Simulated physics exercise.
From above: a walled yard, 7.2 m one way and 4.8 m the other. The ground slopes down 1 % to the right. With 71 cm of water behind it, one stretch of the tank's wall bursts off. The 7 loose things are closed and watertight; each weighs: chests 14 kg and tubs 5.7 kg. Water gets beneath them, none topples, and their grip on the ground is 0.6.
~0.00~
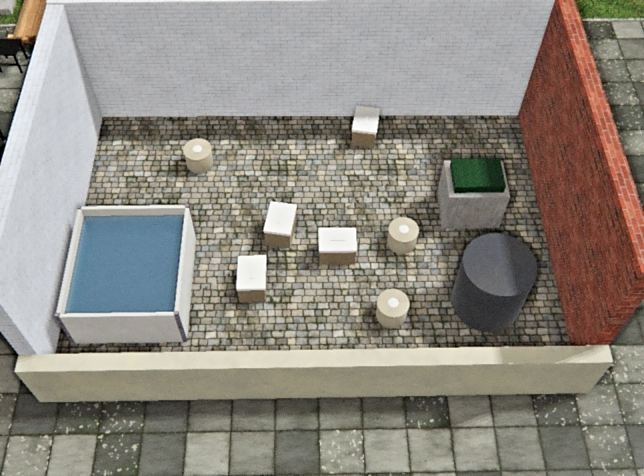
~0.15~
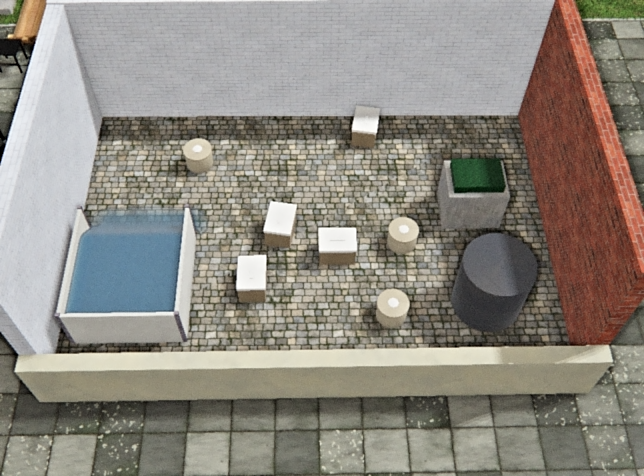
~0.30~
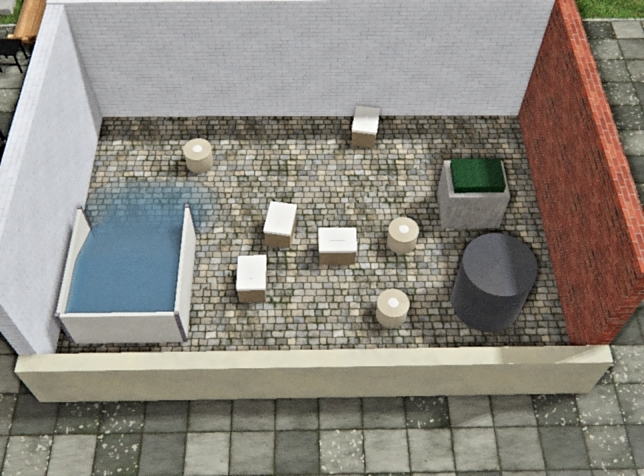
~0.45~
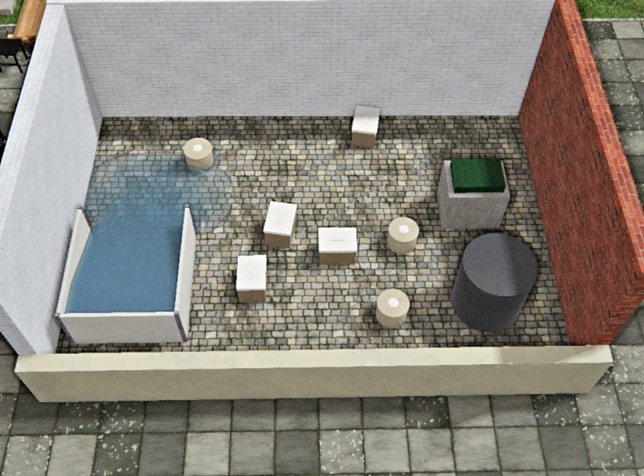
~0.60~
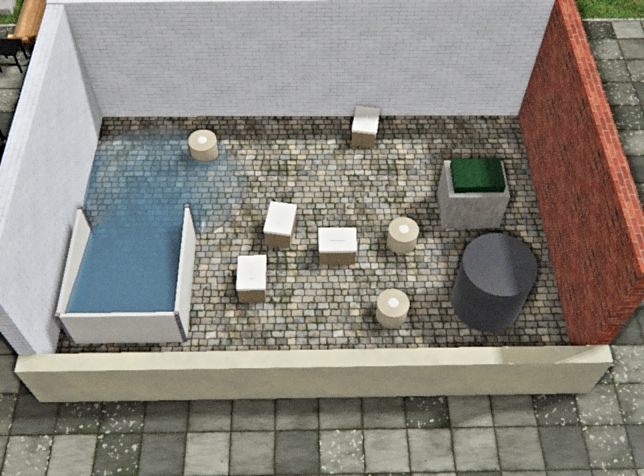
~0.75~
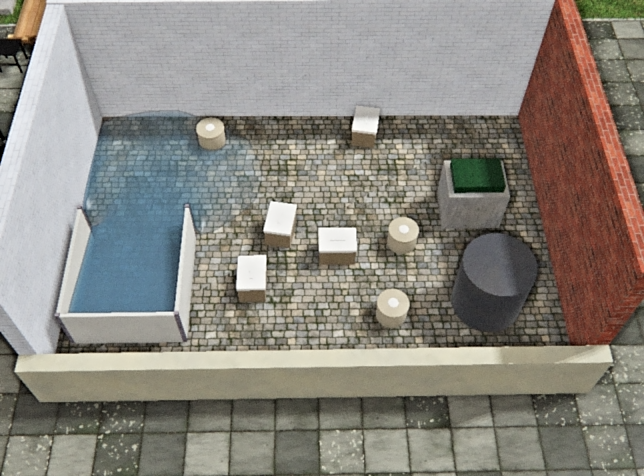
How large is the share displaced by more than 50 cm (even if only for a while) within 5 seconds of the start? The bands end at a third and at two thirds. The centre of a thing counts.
Share: From one to two thirds.
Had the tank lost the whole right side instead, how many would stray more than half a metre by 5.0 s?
In that case 6 of them.
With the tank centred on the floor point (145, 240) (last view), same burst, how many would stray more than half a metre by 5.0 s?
In that case 3 of them.
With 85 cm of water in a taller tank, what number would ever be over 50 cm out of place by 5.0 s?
Then 4.
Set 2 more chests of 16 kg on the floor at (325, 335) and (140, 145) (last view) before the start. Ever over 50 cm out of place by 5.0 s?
In that order: Short of it, over.
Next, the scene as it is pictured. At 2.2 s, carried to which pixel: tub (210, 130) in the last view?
Around (333, 122).
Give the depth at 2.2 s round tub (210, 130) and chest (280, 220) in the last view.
About 12 and 0 cm.
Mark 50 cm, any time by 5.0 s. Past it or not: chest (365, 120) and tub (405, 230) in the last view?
In that order: More, past it.
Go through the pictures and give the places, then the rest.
A tub at (197, 149) rests on the ground; a chest at (366, 119) rests on the ground; water covers 2.6 m2; 0 of 7 have shifted, in the first picture.
A tub at (197, 149) rests on the ground; a chest at (366, 119) rests on the ground; 3.5 m2 under water; 0 of 7 have shifted, in the second picture.
A tub at (197, 149), on the bottom; a chest at (366, 119), on the bottom; 4.7 m2 under water; 0 of 7 have shifted, in the third picture.
A tub at (197, 148) rests on the ground; a chest at (366, 119) rests on the ground; water covers 5.9 m2; 0 of 7 have shifted, in the fourth picture.
A tub at (202, 140) rests on the ground, 19 cm from its start; a chest at (366, 119), on the bottom; water covers 7.2 m2; 1 of 7 have shifted, in the fifth picture.
A tub at (210, 128) rests on the ground, 48 cm from its start; a chest at (366, 119), on the bottom; water covers 8.4 m2; 1 of 7 have shifted, in the sixth picture.
After 1.1 s 1 of 7 are over 50 cm from their spots; 1 afloat.
After 2.2 s 1 of 7 are over 50 cm from their spots; 1 afloat.
After 3.5 s 2 of 7 are over 50 cm from their spots; 1 afloat.
After 5.0 s 3 of 7 are over 50 cm from their spots, and 3 have been at some point; 3 afloat.
